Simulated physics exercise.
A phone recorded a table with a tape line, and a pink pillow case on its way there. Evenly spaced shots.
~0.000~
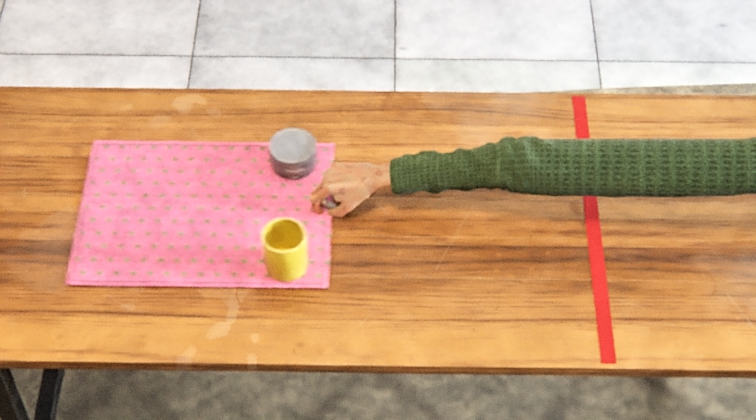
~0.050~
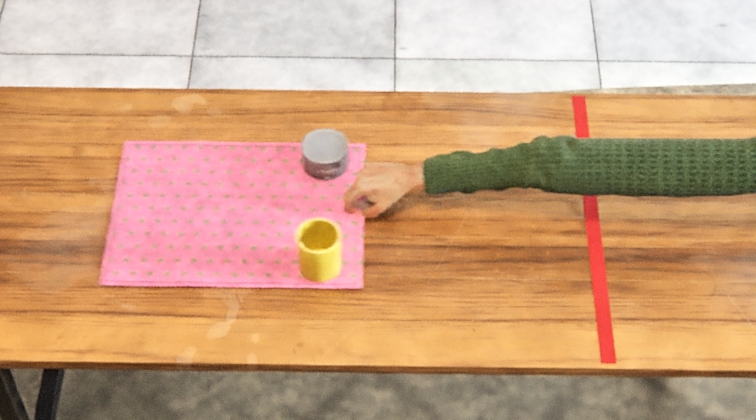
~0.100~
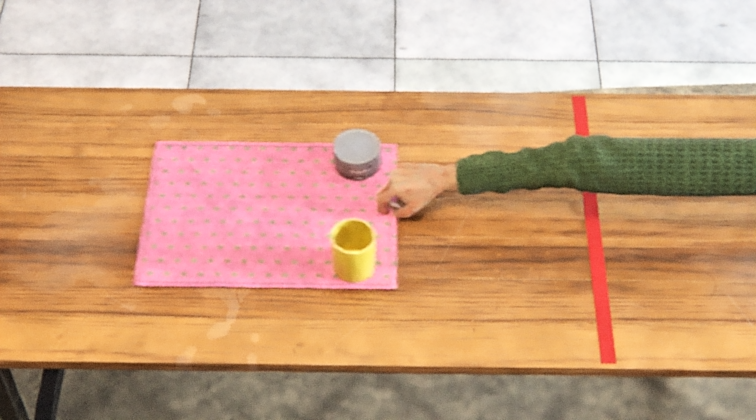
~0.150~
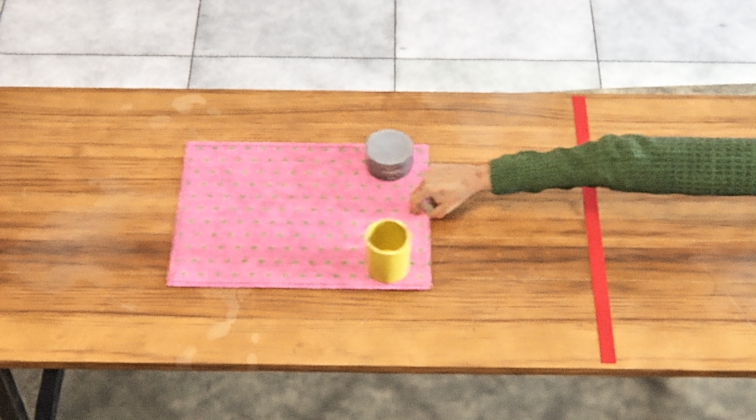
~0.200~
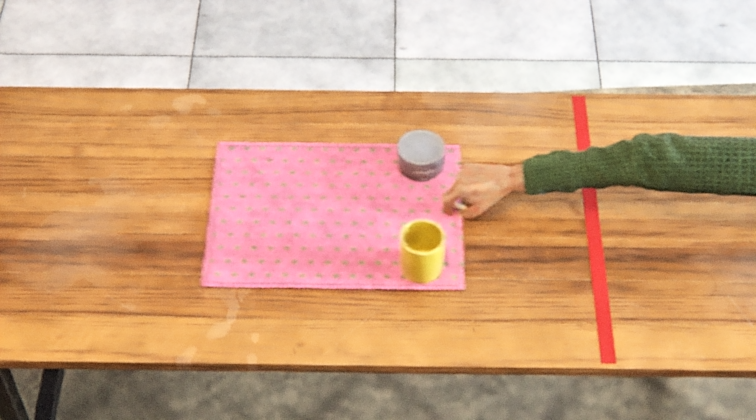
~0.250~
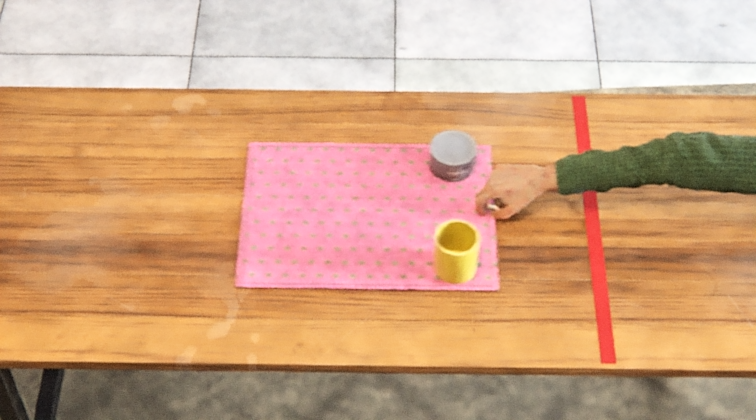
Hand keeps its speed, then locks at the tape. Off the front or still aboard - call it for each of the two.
Grey tub: Off the front, yellow mug: Off the front.
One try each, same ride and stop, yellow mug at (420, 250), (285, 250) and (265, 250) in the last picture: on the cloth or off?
In the first try the item goes over the edge, in the second it rides out the stop, and in the third it rides out the stop.
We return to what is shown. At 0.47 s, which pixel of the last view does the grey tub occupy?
Around (587, 158).
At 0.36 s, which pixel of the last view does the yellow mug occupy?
Position approx. (531, 254) px.
After 0.36 s, hem short of the tape; grey tub on the cloth near (523, 157); yellow mug on the cloth near (531, 254).
After 0.47 s, hem at the tape; grey tub ahead of the hem near (587, 158); yellow mug ahead of the hem near (600, 255).
At rest, hem at the tape; grey tub ahead of the hem near (683, 161); yellow mug ahead of the hem near (707, 257). The grey tub leaves the cloth and the yellow mug shoots off the front.
